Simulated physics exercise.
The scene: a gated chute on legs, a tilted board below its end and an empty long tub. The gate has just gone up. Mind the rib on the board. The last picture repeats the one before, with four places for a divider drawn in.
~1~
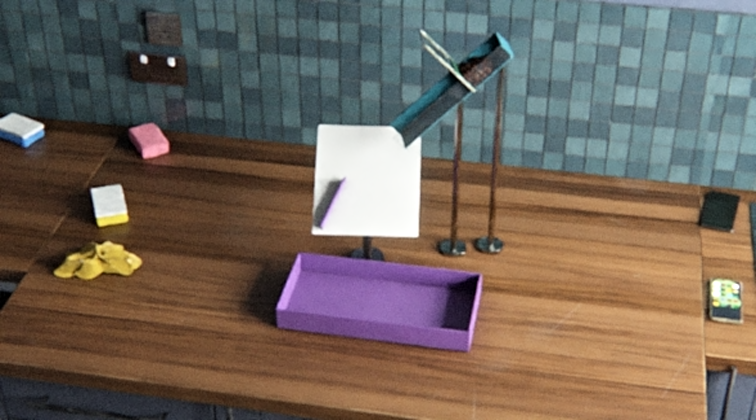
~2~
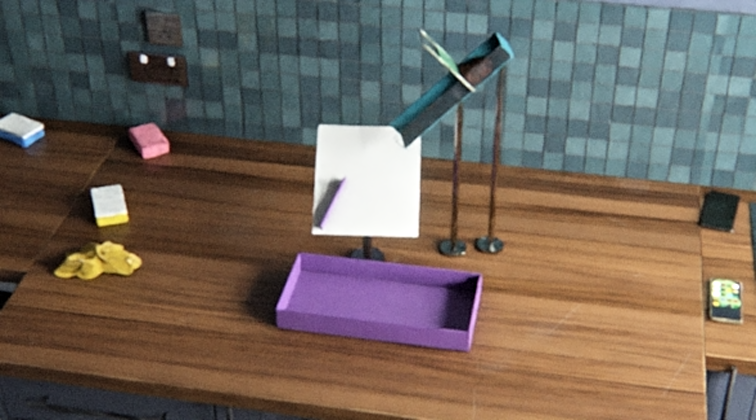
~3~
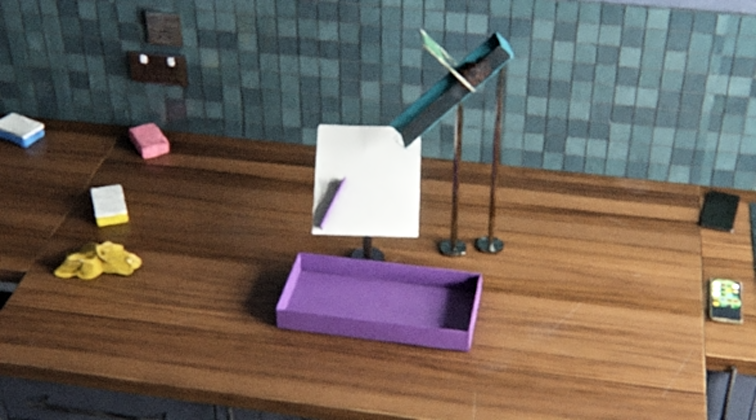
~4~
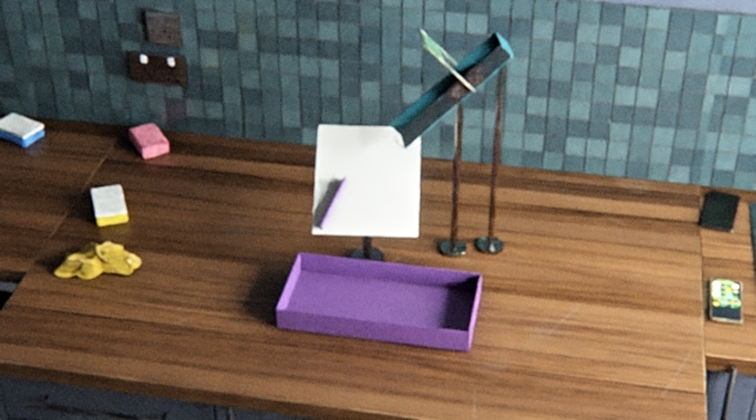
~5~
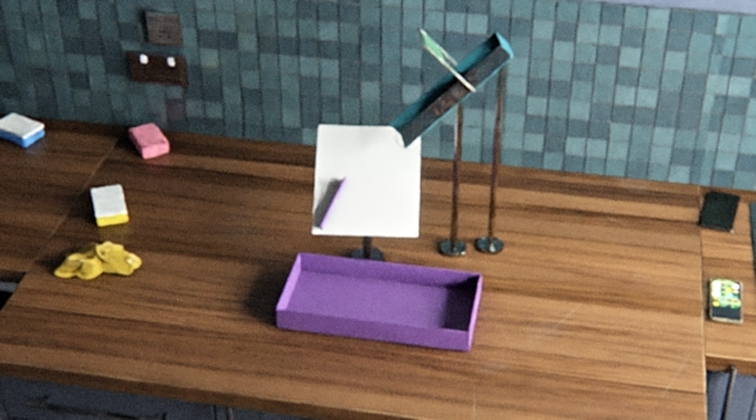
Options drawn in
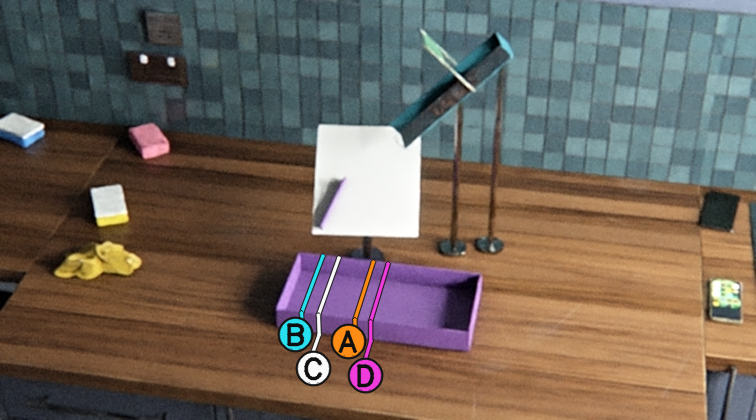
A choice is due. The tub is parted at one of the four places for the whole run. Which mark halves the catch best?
Take C.
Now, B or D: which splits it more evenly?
That is line B.
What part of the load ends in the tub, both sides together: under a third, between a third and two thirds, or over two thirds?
Over two thirds.
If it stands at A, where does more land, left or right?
More lands on the left.
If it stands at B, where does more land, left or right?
The right side.
On the marked copy, line A crosses the front rim at (355, 318); line B crosses the front rim at (301, 312); line C crosses the front rim at (318, 314); line D crosses the front rim at (370, 320).
With A, of what is caught, all but a few on the left of the divider, a small share on the right.
With B, of what is caught, a small share on the left of the divider, the bulk on the right.
With C, of what is caught, close to half on the left of the divider, close to half on the right.
With D, of what is caught, the whole lot on the left of the divider, none at all on the right.
